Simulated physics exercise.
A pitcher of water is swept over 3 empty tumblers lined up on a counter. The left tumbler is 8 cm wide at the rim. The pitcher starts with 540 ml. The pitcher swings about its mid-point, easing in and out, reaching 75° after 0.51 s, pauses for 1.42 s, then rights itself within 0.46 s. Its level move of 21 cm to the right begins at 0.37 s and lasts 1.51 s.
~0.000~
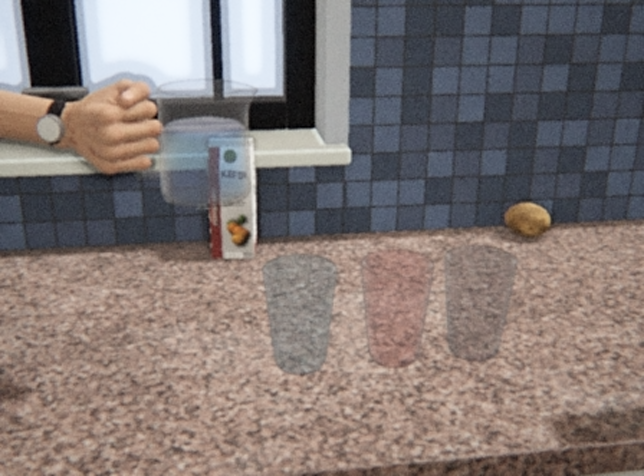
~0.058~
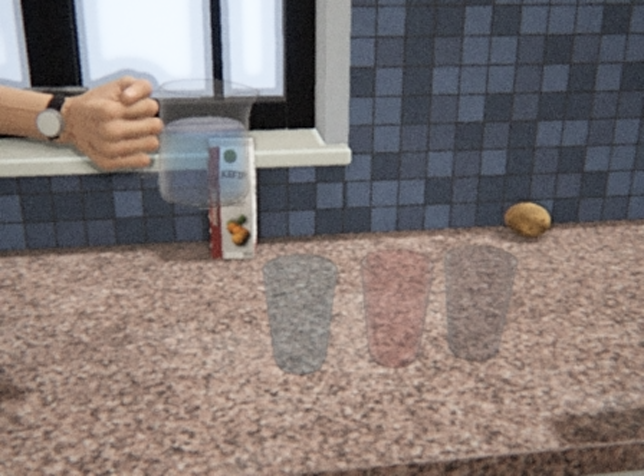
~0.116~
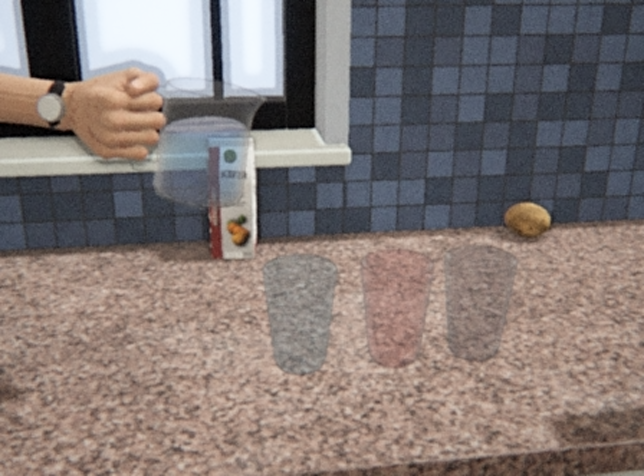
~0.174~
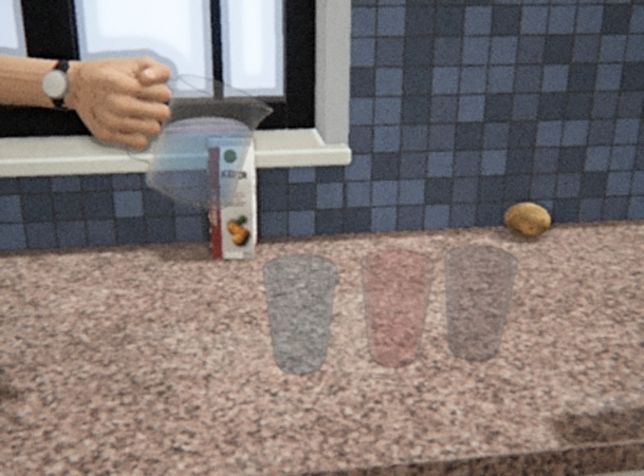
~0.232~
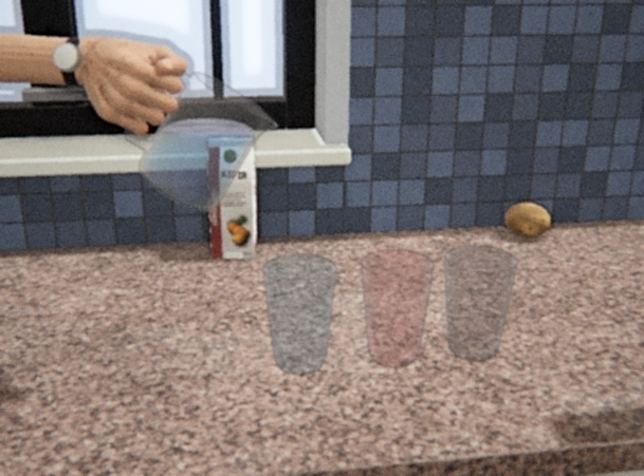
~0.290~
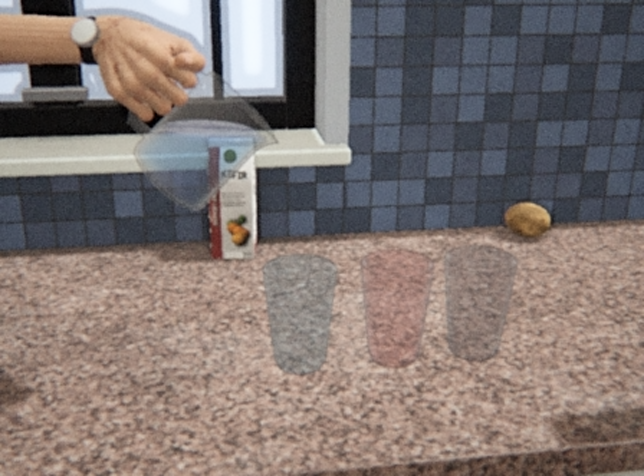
The clip shows a hand with a wristwatch beside a clear pitcher of water above a counter with three empty tumblers, a carton and a yellowish fruit; the pitcher tilts steadily to the right as the hand rises.
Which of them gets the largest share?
The middle one.
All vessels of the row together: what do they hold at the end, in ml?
Some 260 ml.
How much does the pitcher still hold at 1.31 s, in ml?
Close to 190 ml.
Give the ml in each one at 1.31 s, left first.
Roughly 50 ml left, 140 ml middle, 0 ml right.
After 0.88 s the tilt is 75° and from the left they hold 50 ml, 35 ml, 0 ml, the pitcher 275 ml, and 110 ml is on the counter.
After 1.31 s the tilt is 75° and from the left they hold 50 ml, 135 ml, 0 ml, the pitcher 190 ml, and 140 ml is on the counter.
After 1.76 s the tilt is 75° and from the left they hold 50 ml, 140 ml, 35 ml, the pitcher 145 ml, and 160 ml is on the counter.
After 2.25 s the tilt is 15° and from the left they hold 50 ml, 140 ml, 65 ml, the pitcher 125 ml, and 160 ml is on the counter.
In the end from the left they hold 50 ml, 140 ml, 65 ml, the pitcher 125 ml, and 160 ml is on the counter.
